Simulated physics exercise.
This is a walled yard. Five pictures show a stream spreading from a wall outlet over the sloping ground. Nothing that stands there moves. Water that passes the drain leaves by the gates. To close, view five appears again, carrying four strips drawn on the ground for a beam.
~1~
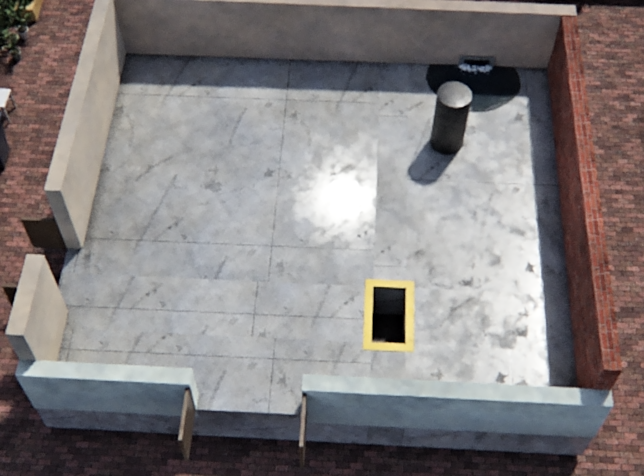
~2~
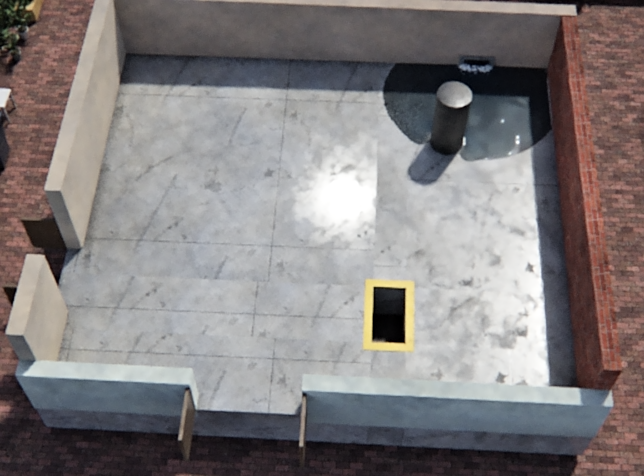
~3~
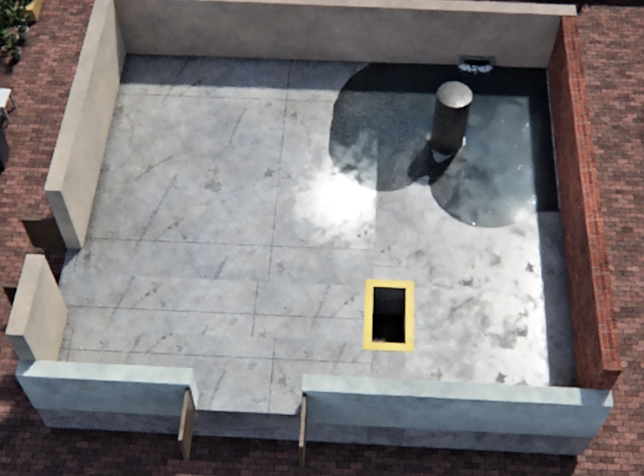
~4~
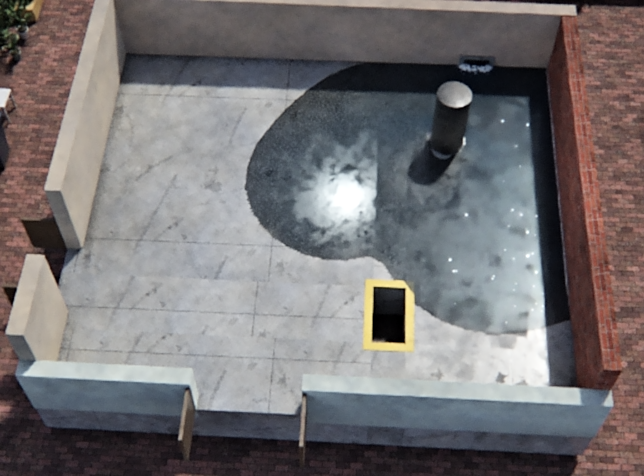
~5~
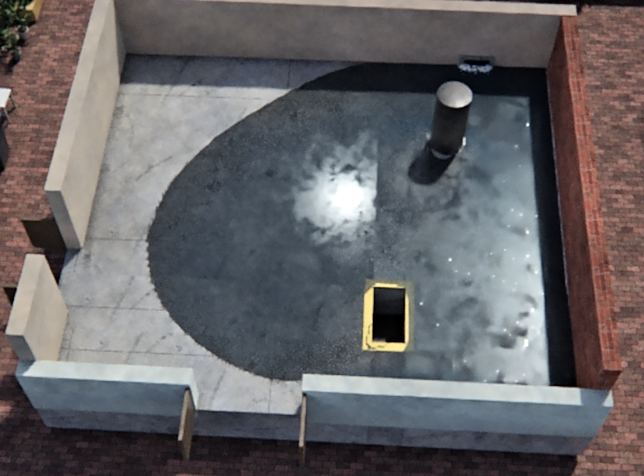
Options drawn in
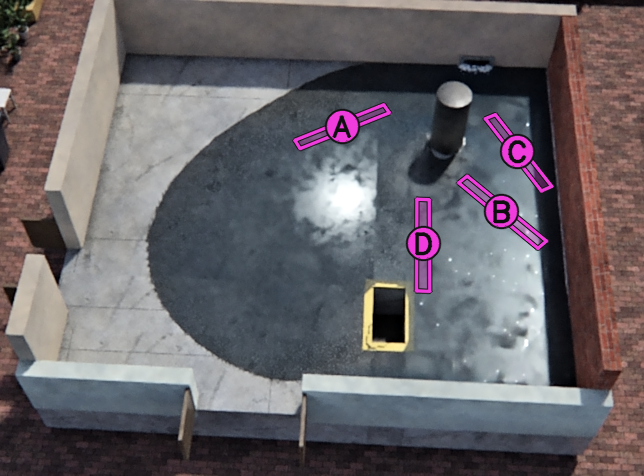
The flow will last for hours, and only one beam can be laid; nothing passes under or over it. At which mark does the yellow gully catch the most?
Choose A.
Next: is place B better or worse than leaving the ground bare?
Place B is worse.
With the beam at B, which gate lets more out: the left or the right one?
The right gate.
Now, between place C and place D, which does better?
It is C.
On the marked copy, A from (297, 144) to (386, 108); B from (462, 179) to (542, 244); C from (490, 116) to (546, 188); D from (423, 291) to (423, 199).
For place A, about 22 % of the stream goes into the yellow gully, about 77 % out by the gates.
For place B, about 13 % of the stream goes into the yellow gully, about 87 % out by the gates.
For place C, about 16 % of the stream goes into the yellow gully, about 84 % out by the gates.
For place D, about 12 % of the stream goes into the yellow gully, about 88 % out by the gates.
